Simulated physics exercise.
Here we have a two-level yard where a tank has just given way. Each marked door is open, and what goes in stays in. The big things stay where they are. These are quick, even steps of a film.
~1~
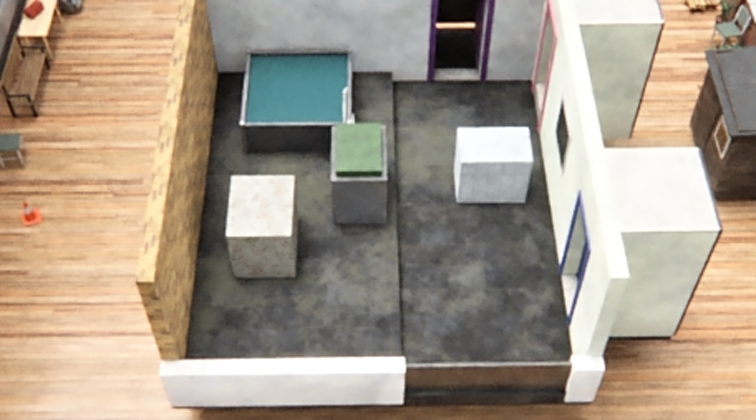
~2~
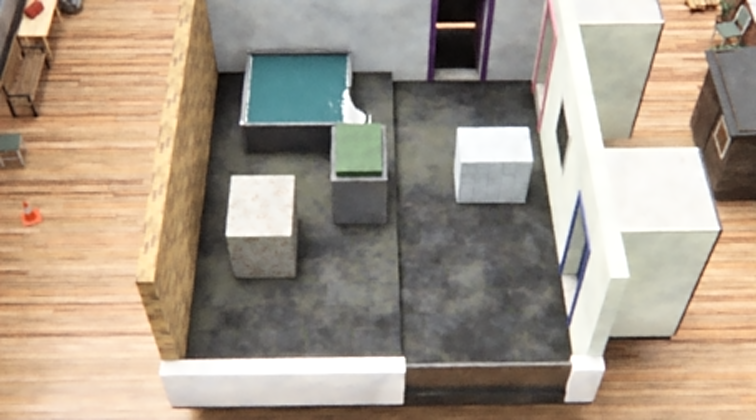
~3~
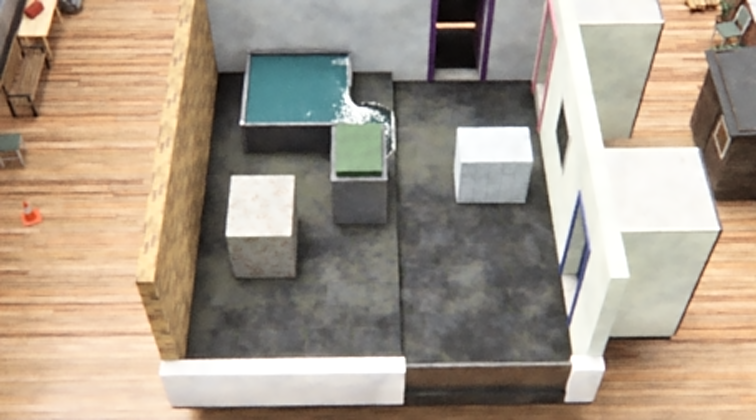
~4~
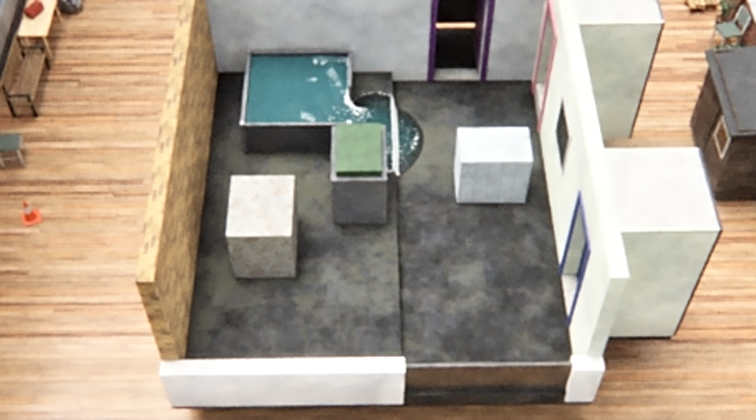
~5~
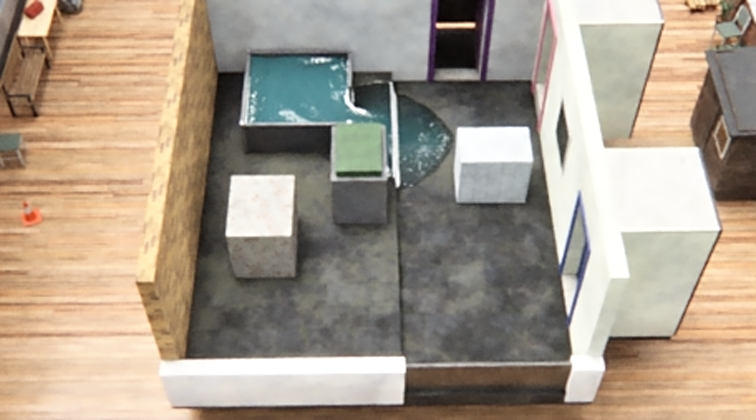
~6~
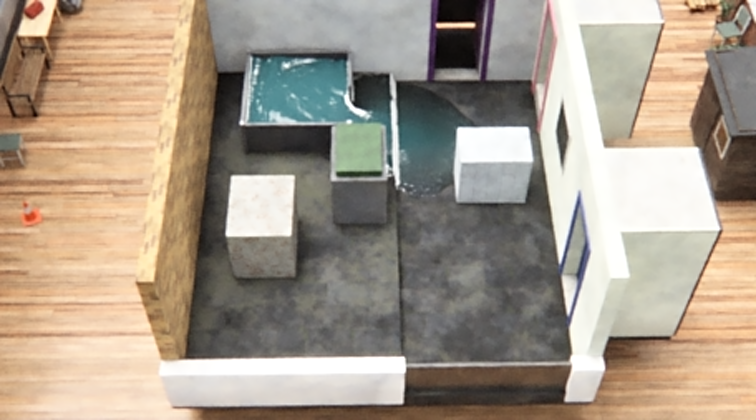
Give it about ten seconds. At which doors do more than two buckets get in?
The purple door floods; the blue door floods; the pink door holds within the limit.
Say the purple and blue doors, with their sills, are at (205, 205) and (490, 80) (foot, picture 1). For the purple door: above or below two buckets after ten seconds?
One by one: The purple one takes less.
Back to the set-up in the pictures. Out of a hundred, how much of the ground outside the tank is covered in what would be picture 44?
I make it 55 per cent.
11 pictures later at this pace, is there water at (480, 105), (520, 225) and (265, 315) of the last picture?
In turn: Under water, covered, clear.
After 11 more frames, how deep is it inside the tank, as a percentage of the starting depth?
About 54 per cent.
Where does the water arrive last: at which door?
The blue-painted one.
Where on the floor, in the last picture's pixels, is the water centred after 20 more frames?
Around (405, 151).
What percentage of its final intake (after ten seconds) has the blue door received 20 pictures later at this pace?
Roughly 0 per cent.
A moment on, water covers 25 % of the floor; the purple door wet at the sill, nothing in, the blue door not reached, the pink door wet at the sill, nothing in.
Next, water covers 40 % of the floor; the purple door wet at the sill, nothing in, the blue door not reached, the pink door wet at the sill, nothing in.
Then, water covers 50 % of the floor; the purple door under two buckets in, the blue door wet at the sill, nothing in, the pink door wet at the sill, nothing in.
Later, water covers 55 % of the floor; the purple door over two buckets in, the blue door under two buckets in, the pink door wet at the sill, nothing in.
In the end, water covers 55 % of the floor; the purple door over two buckets in, the blue door over two buckets in, the pink door wet at the sill, nothing in.
